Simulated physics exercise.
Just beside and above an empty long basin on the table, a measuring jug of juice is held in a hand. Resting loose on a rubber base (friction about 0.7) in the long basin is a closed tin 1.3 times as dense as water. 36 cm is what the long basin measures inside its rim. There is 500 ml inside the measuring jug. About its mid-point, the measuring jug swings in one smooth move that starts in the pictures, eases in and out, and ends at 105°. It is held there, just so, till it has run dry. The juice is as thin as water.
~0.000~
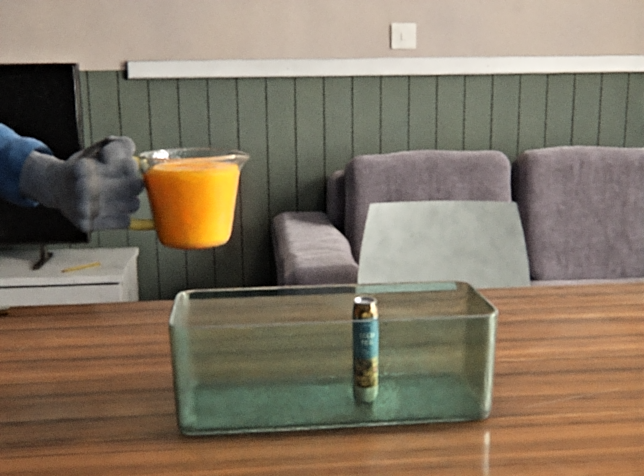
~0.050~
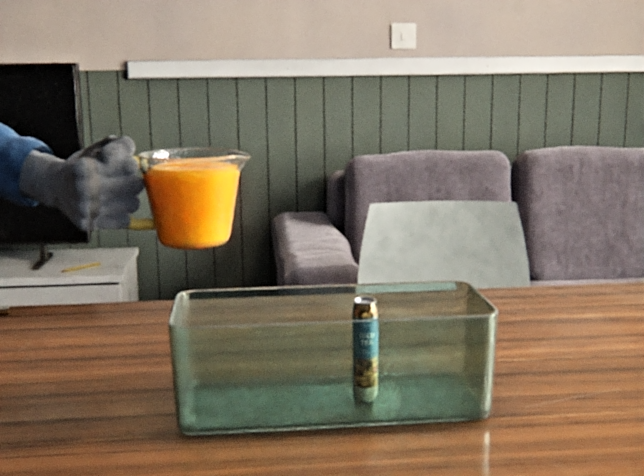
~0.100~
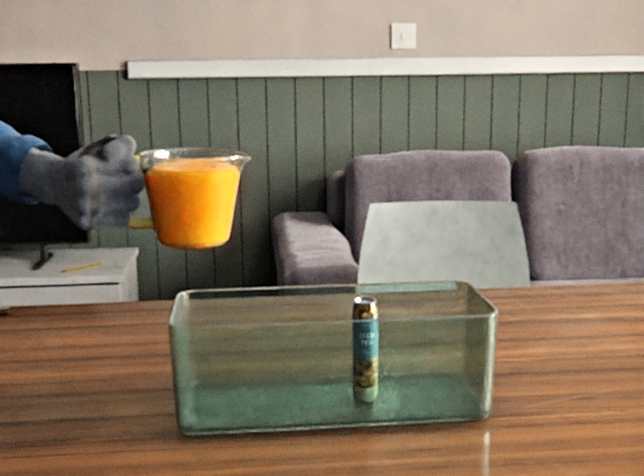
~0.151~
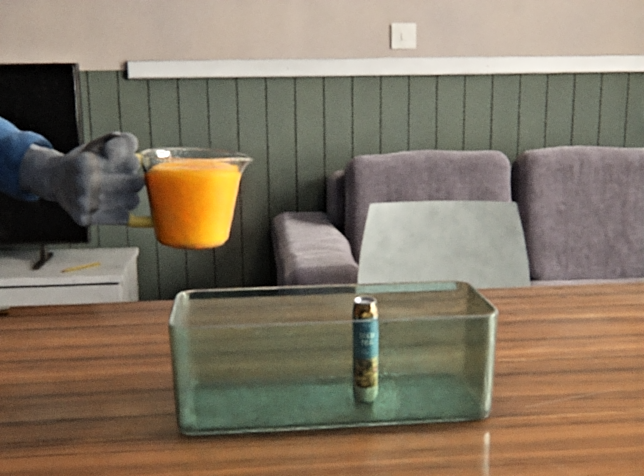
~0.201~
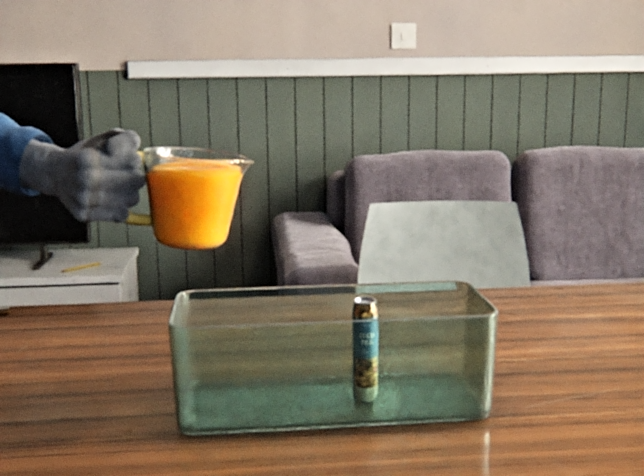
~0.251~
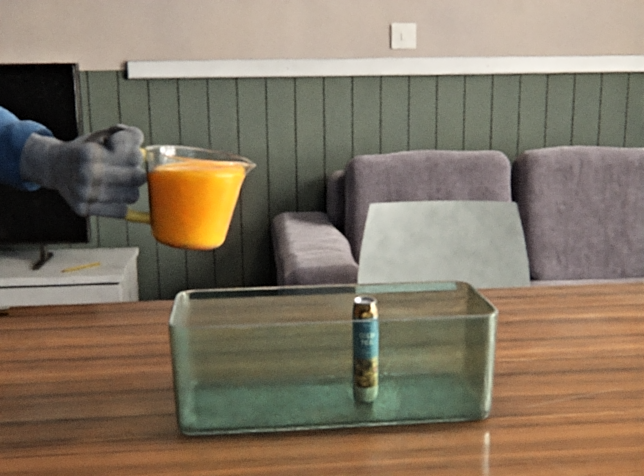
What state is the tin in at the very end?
It does not capsize.
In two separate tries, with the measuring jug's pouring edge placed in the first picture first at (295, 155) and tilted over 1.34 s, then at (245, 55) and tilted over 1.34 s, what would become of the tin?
Try 1: Tipped over; try 2: Still standing.
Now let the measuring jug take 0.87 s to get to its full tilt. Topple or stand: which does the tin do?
With that tilt, the tin stays on its base.
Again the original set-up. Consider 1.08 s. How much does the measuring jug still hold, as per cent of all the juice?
About 16 percent.
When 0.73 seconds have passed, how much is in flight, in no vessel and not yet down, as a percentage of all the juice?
Estimate: Some 18 % of the total.
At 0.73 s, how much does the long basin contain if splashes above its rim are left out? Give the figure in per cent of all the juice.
About 9%.
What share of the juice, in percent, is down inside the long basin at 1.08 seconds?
My estimate is about 70 percent.
Then, 0.73 s in, the tilt is 60° and 73 per cent is still to pour; the tin stands where it began.
Then, 1.08 s in, the tilt is 95° and 15 per cent is still to pour; the tin stands where it began.
Then, 1.44 s in, the tilt is 105° and 0 per cent is still to pour; the tin stands where it began.
Then, 1.84 s in, the tilt is 105° and 0 per cent is still to pour; the tin stands where it began.
Finally, the tin stands where it began.
